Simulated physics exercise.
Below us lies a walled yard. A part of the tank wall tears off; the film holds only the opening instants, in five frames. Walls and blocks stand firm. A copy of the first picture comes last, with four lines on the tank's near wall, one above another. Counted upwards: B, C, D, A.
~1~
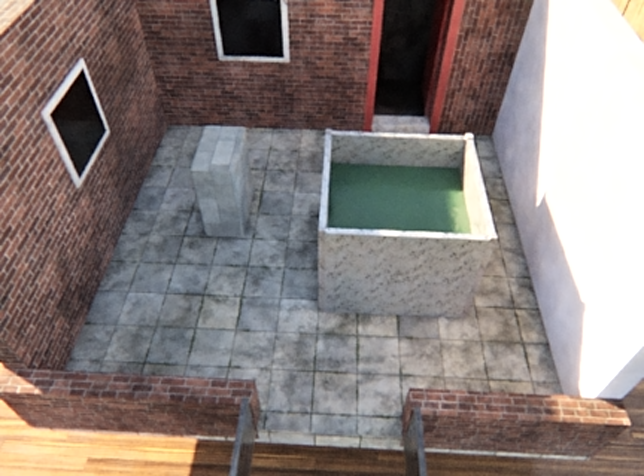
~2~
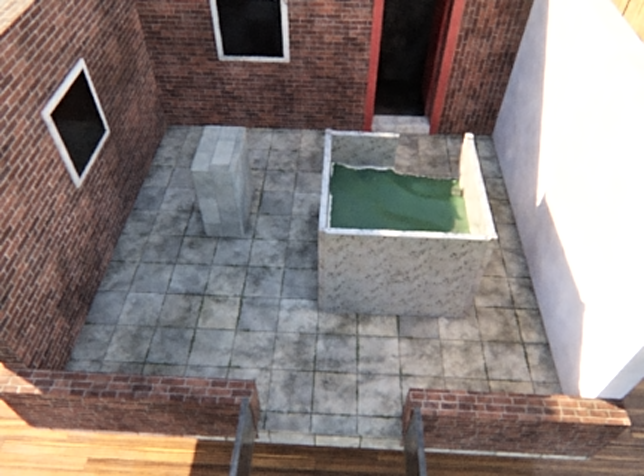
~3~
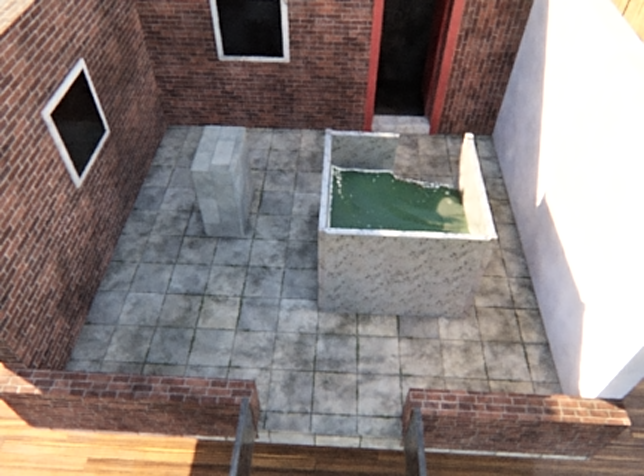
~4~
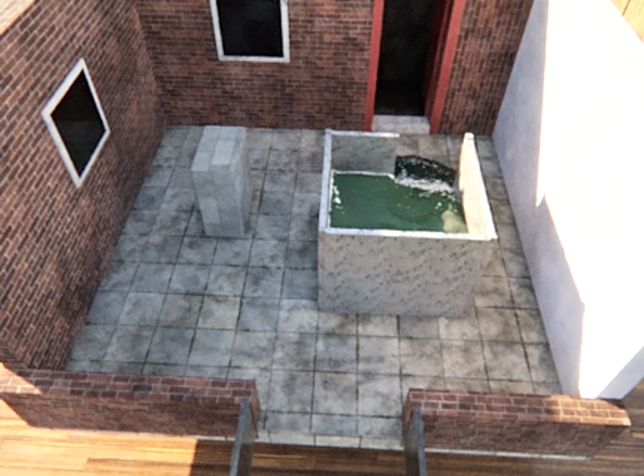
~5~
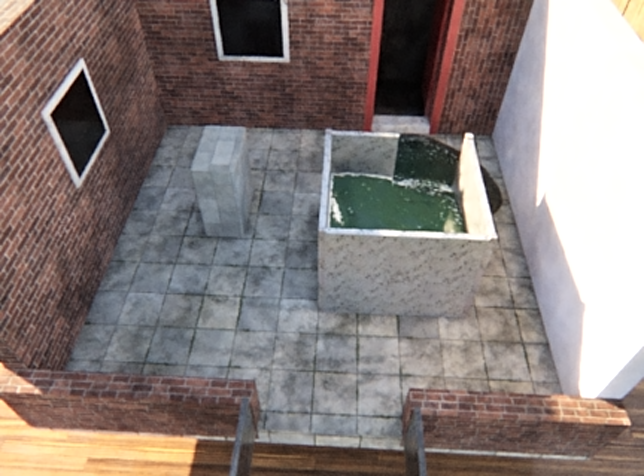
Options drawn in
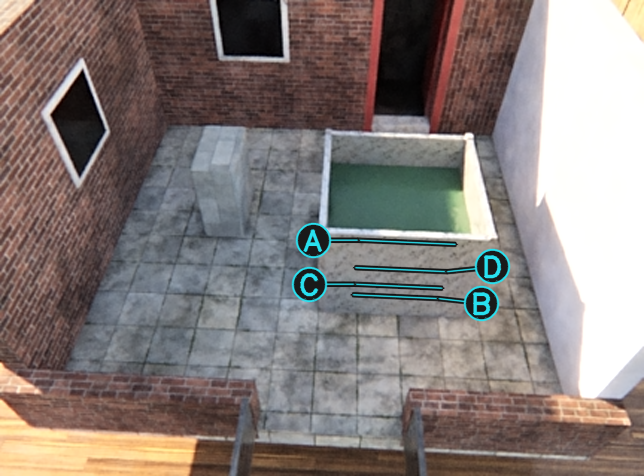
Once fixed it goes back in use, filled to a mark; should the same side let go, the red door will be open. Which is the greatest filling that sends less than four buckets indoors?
Go for B.
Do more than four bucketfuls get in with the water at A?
Yes, it does.
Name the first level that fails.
It is C.
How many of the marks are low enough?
One of the four.
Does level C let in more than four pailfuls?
Yes.
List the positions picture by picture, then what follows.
Water in the tank at rest, its middle at (398, 208); foot of the red doorway at (400, 133); open gate at (332, 381).
Water covers 1 % of the ground, its front hidden from here.
Water covers 3 % of the ground, its front hidden from here.
Water covers 8 % of the ground, its front hidden from here.
Water covers 14 % of the ground, its front hidden from here.
On the marked copy, A at (406, 242); B at (395, 296); C at (397, 286); D at (401, 269); from the bottom up B, C, D, A.
For level A, dozens of bucketfuls pour in.
For level B, a splash gets over, under a bucket.
For level C, about 9 bucketfuls get in.
For level D, dozens of bucketfuls pour in.
